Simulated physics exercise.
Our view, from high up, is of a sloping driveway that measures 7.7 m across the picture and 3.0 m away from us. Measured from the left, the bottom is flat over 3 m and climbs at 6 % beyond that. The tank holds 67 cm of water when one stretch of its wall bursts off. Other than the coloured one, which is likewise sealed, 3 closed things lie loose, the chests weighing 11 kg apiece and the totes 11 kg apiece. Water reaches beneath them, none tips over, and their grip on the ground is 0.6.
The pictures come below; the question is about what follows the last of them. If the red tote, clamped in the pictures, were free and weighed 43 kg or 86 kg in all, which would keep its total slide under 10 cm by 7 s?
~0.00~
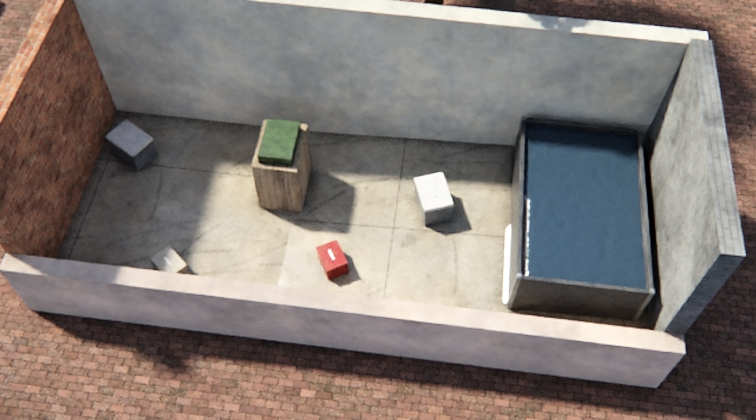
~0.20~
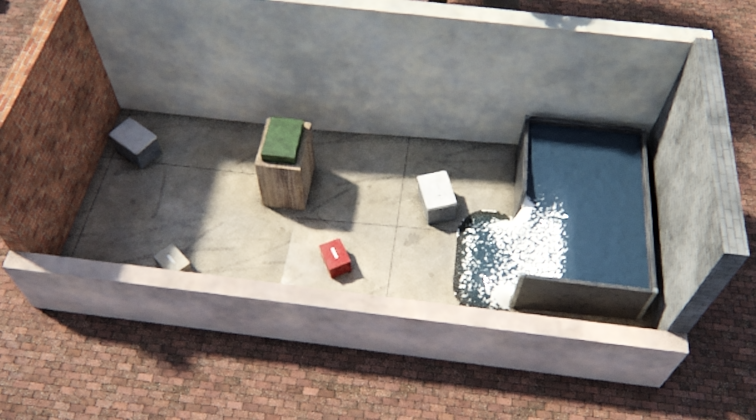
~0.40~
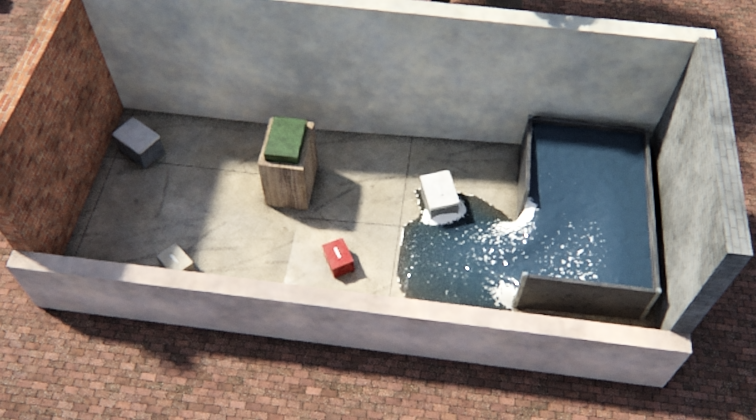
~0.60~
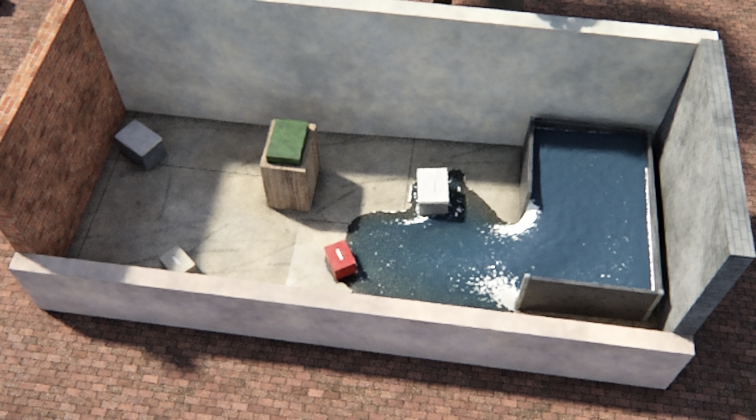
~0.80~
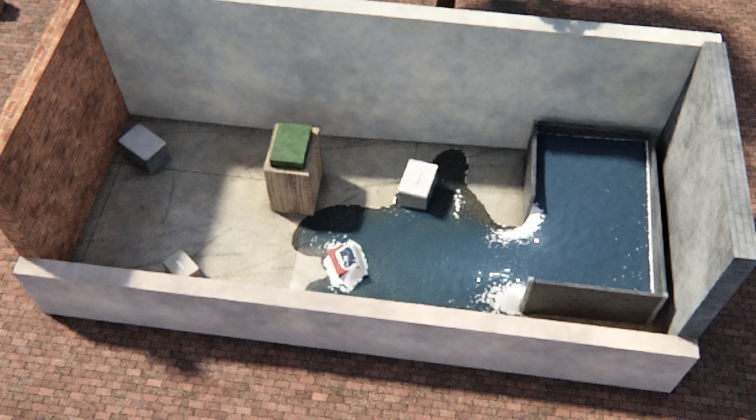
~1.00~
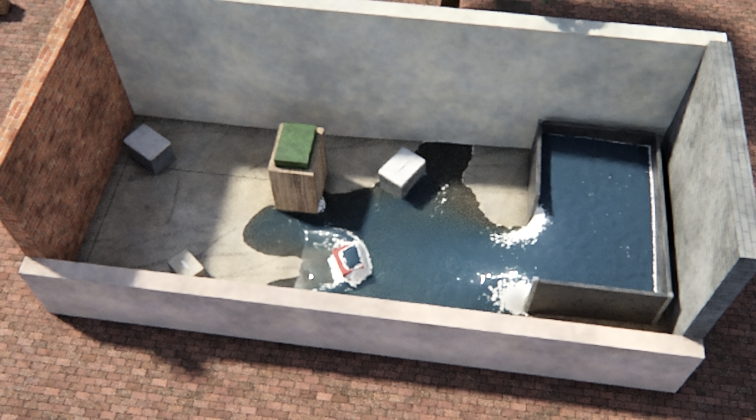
Ends up needing the heavier.
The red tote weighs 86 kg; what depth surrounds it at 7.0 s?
Something like 16 centimetres.
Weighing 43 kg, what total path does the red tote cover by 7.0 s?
200 cm, roughly.
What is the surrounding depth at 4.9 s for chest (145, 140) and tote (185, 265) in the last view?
I'd estimate 14 cm for the first and 23 cm for the second.
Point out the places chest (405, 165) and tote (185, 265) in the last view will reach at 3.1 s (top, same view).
About (293, 130) for the first and (84, 217) for the second.
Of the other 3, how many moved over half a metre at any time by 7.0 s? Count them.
Count: 3.
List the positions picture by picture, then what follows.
In the first frame, the red tote at (333, 255) rests on the ground; 3.6 m2 under water; 0 of 4 have shifted.
In the second frame, the red tote at (336, 254) rests on the ground; water covers 4.6 m2; 0 of 4 have shifted.
In the third frame, the red tote at (339, 253), on the bottom; water covers 6.1 m2; 0 of 4 have shifted.
In the fourth frame, the red tote at (341, 255), on the bottom; water covers 7.4 m2; 1 of 4 have shifted.
In the fifth frame, the red tote at (344, 259) rests on the ground; water covers 8.9 m2; 1 of 4 have shifted.
In the sixth frame, the red tote at (349, 259) rests on the ground; 10.4 m2 under water; 1 of 4 have shifted.
After 1.4 s the red tote would be 6 cm from its start with 43 kg and 0 cm from its start with 86 kg; 11 cm of water round it then.
After 3.1 s the red tote would be 162 cm from its start with 43 kg and 0 cm from its start with 86 kg; 14 cm of water round it then.
After 4.9 s the red tote would be 195 cm from its start with 43 kg and 0 cm from its start with 86 kg; 9 cm of water round it then.
After 7.0 s the red tote would be 195 cm from its start with 43 kg and 0 cm from its start with 86 kg; 16 cm of water round it then.
